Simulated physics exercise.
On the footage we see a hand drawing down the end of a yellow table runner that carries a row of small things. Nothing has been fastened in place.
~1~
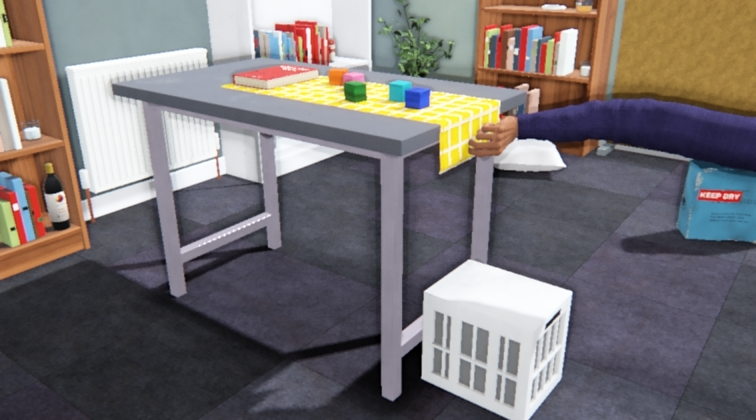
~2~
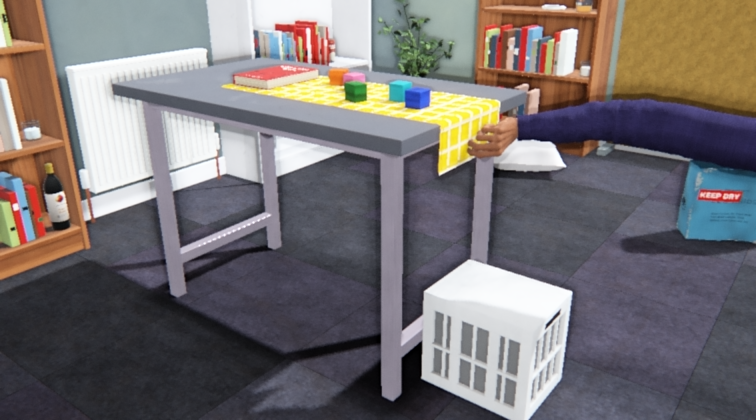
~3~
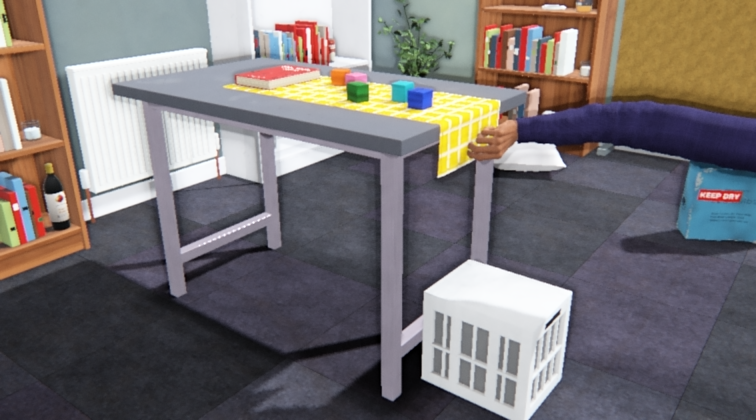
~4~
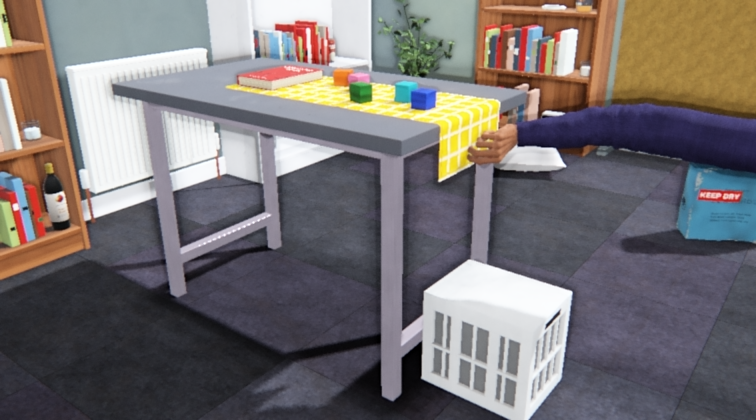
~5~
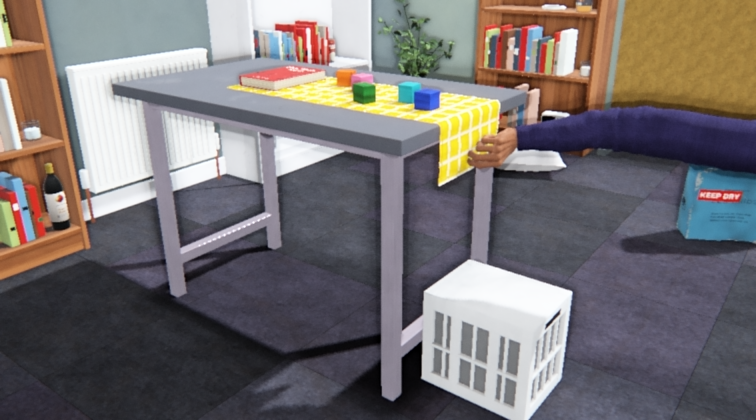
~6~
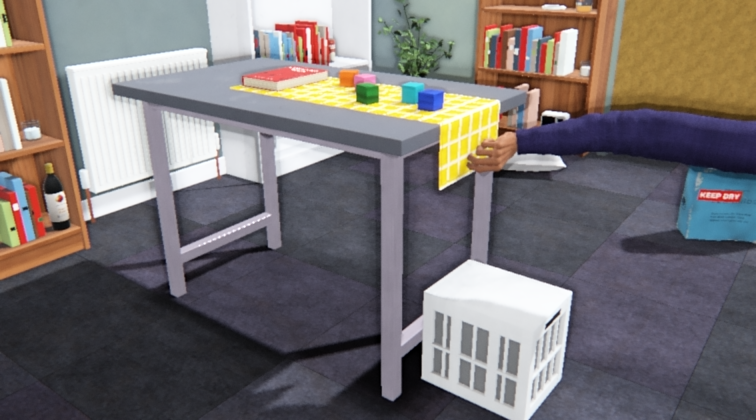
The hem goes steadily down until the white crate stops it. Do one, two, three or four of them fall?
It is three.
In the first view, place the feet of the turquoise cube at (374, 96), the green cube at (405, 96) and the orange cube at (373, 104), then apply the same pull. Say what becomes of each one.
You'd see the turquoise cube go down, the green cube go down and the orange cube go down.
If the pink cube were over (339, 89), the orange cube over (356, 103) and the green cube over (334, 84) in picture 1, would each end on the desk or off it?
Pink cube safe, orange cube lost, green cube safe.
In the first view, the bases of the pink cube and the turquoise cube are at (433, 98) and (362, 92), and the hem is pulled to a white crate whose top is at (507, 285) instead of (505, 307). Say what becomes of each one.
Outcome: Pink cube is gone; turquoise cube keeps its perch.
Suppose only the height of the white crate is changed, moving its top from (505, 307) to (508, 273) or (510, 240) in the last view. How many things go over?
That would make 2 and 1.
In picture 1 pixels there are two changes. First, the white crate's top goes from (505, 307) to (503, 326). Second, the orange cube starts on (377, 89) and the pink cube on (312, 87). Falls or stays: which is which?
Outcome for the orange cube: It is lost. Outcome for the pink cube: It stays.
Early on, hem near (469, 214); blue cube gone.
Midway, hem near (468, 257); blue cube and turquoise cube gone.
Finally, hem on the crate; blue cube, turquoise cube and green cube gone. The answer is three.
